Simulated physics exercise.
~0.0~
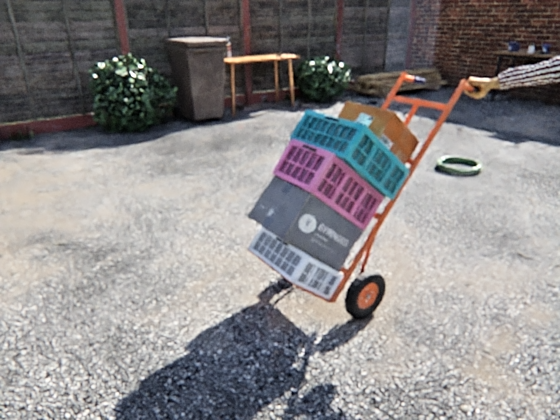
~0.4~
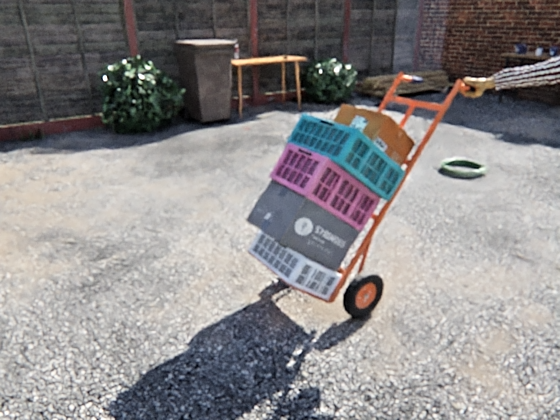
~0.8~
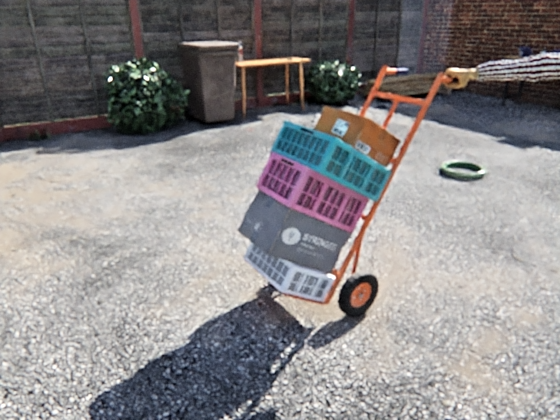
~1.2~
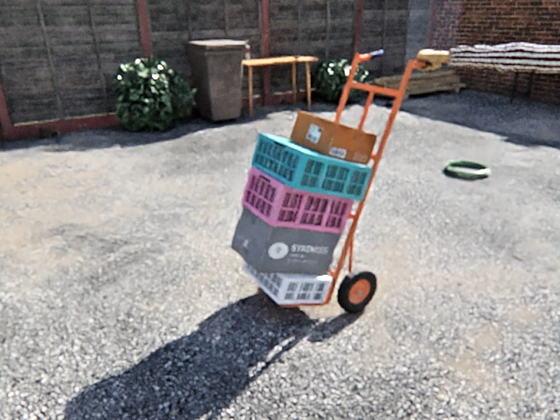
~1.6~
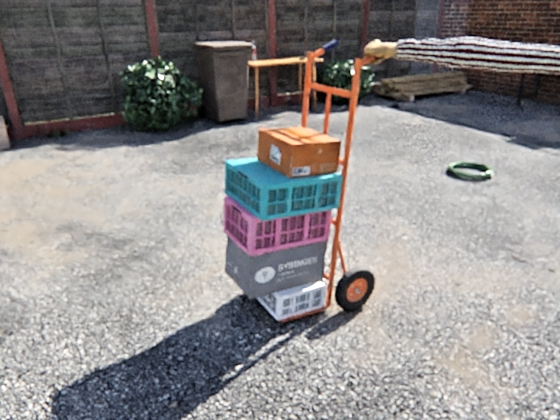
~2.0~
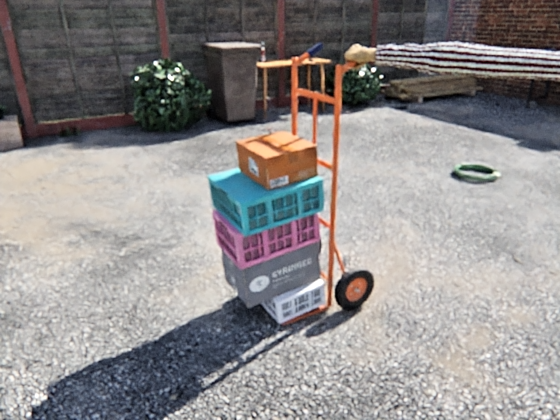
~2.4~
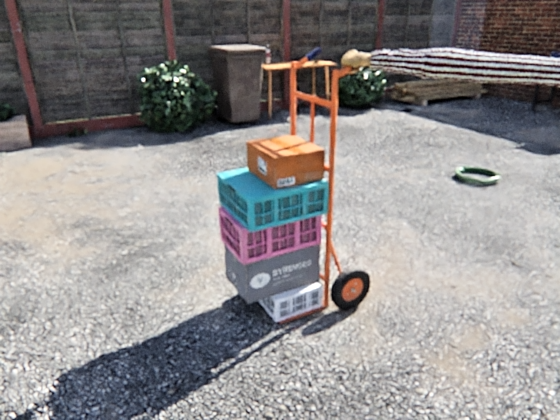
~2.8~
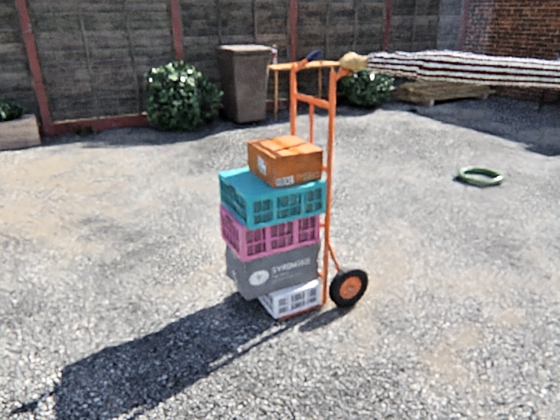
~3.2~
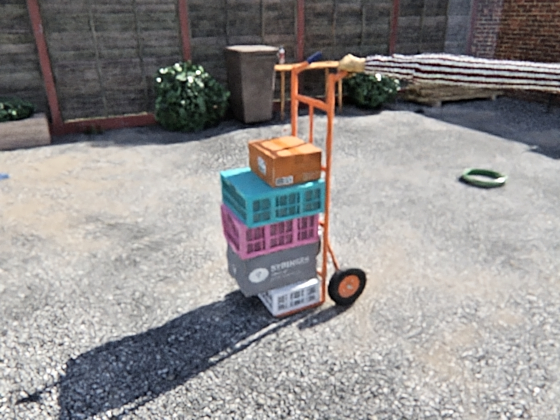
An orange sack truck tilts upright, rocks slightly, and stands with its five-item stack intact.
